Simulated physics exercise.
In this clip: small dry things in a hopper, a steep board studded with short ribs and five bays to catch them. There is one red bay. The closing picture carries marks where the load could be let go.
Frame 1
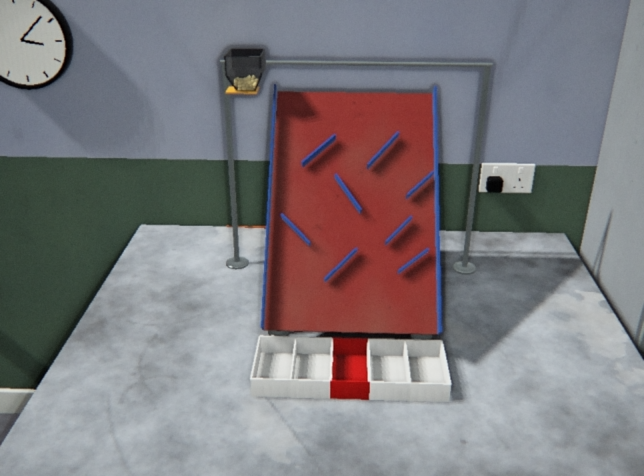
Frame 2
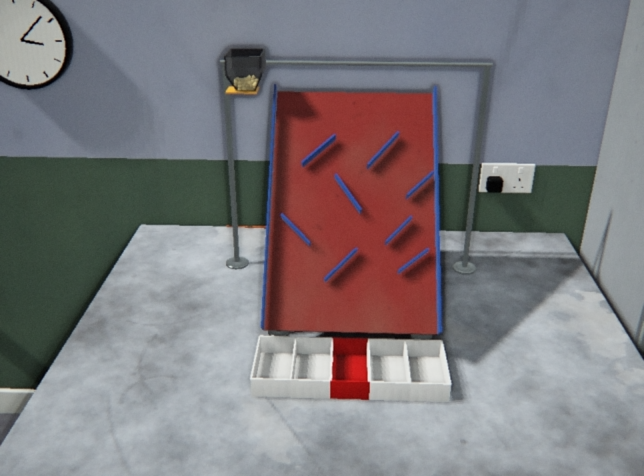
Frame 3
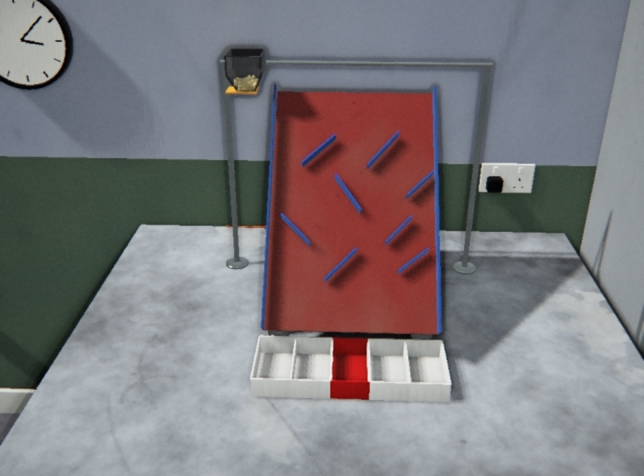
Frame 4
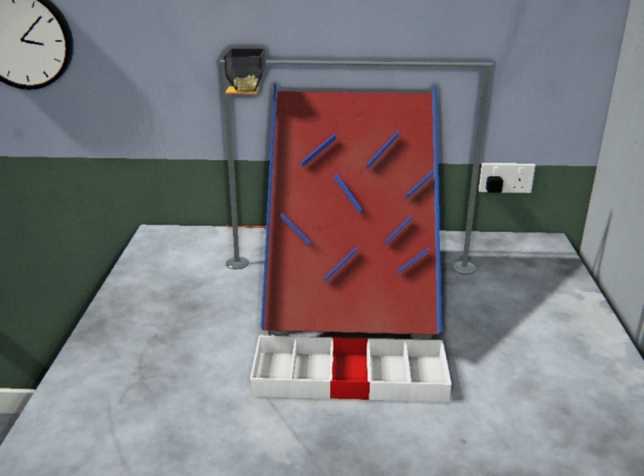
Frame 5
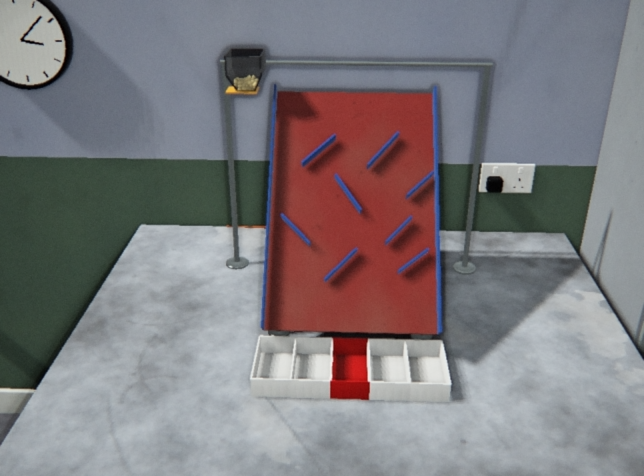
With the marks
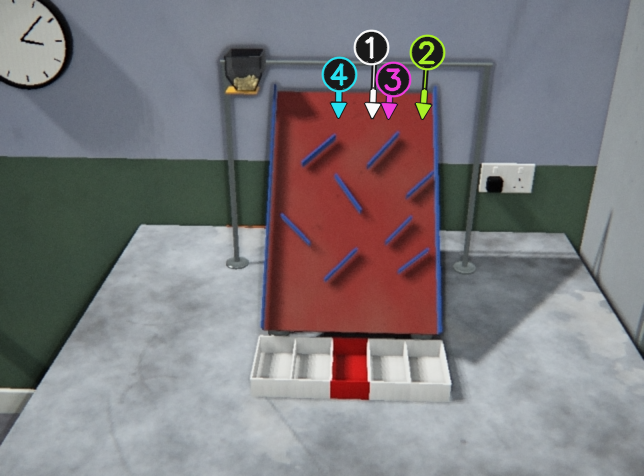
At the start, a small hopper holding pale dry pieces sits at the upper left of a metal frame, above a steep red board with slanted blue ribs. Five bays, the middle one red, lie empty below. Through to the end, nothing visibly moves.
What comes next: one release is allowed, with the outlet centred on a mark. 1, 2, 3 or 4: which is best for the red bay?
2 works best here.
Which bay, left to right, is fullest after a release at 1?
It is the fourth one.
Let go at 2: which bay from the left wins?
The third from the left.
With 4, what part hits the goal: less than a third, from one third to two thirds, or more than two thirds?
Less than a third.
On the marked copy, mark 1 meets the board at (372, 112); mark 2 meets the board at (422, 113); mark 3 meets the board at (388, 112); mark 4 meets the board at (338, 112).
With 1, close to a quarter in the red bay, close to two thirds in other bays, a small share outside the box.
With 2, close to two thirds in the red bay, a small share in other bays, only a few held on the board, close to a quarter outside the box.
With 3, close to a third in the red bay, close to half in other bays, a small share outside the box.
With 4, a small share in the red bay, close to two thirds in other bays, close to a quarter outside the box.
